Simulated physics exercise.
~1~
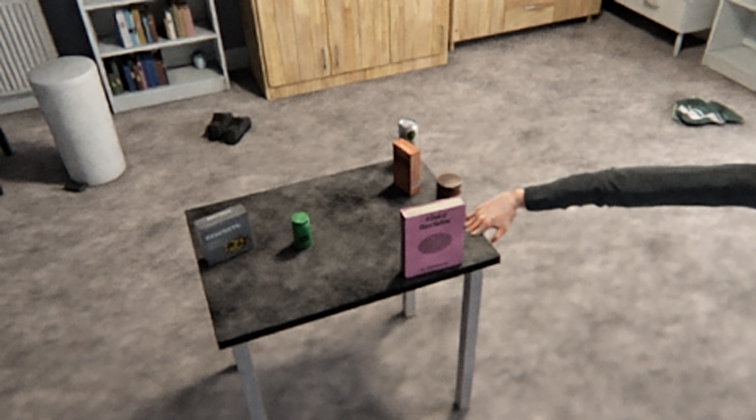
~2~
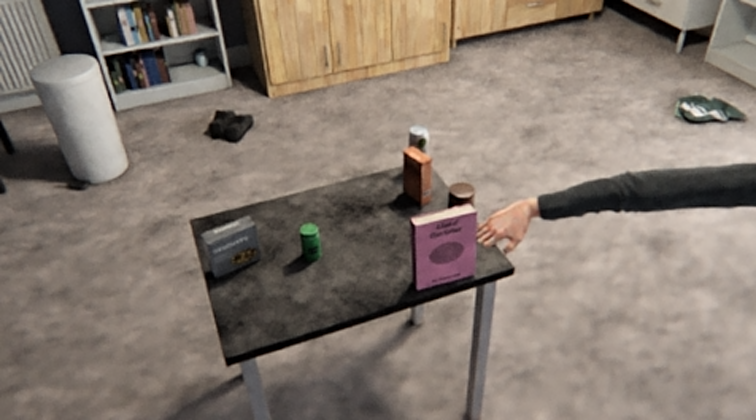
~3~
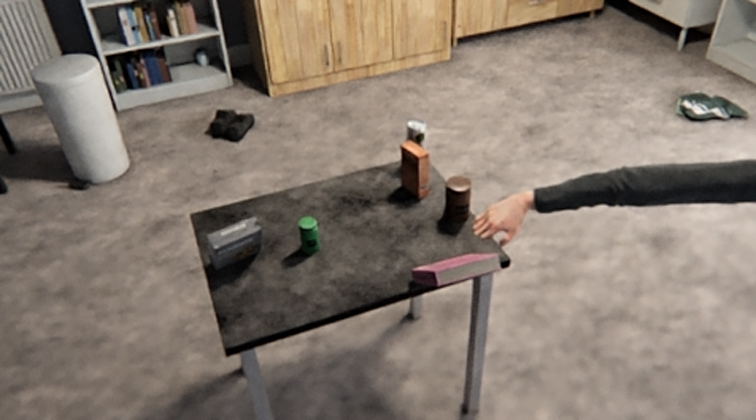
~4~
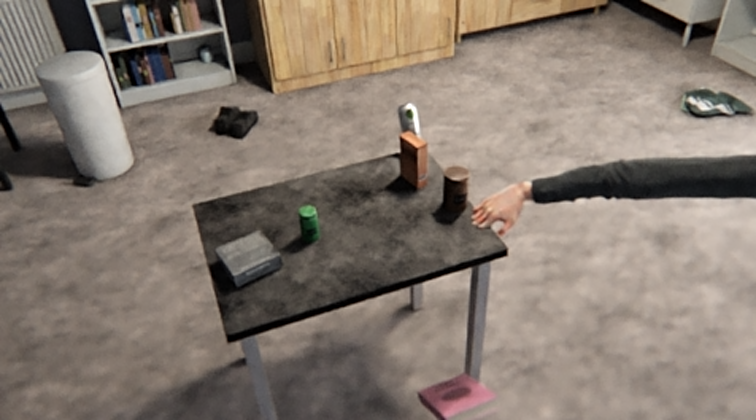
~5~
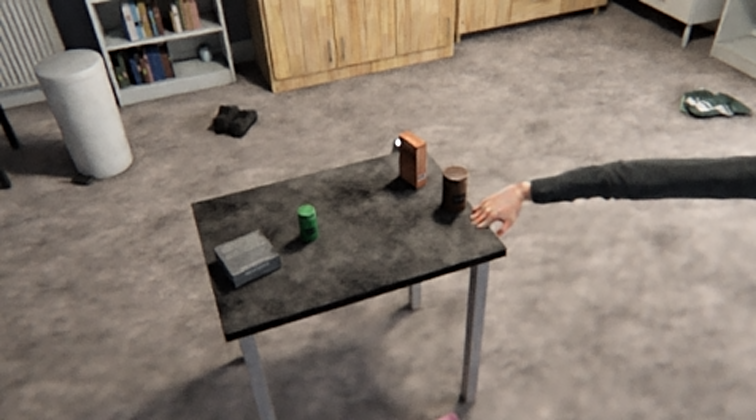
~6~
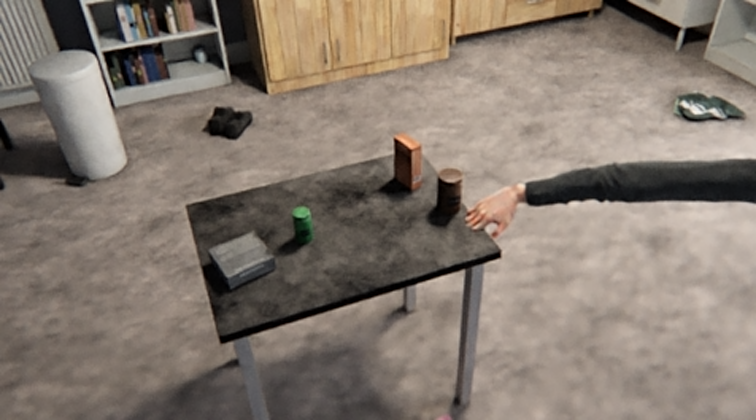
A dark table jolts as a hand rests at its right edge, and the pink book tips forward and drops to the floor while the grey packet topples onto its side. The white can then falls off the back, leaving the orange packet, brown jar and green shaker standing.
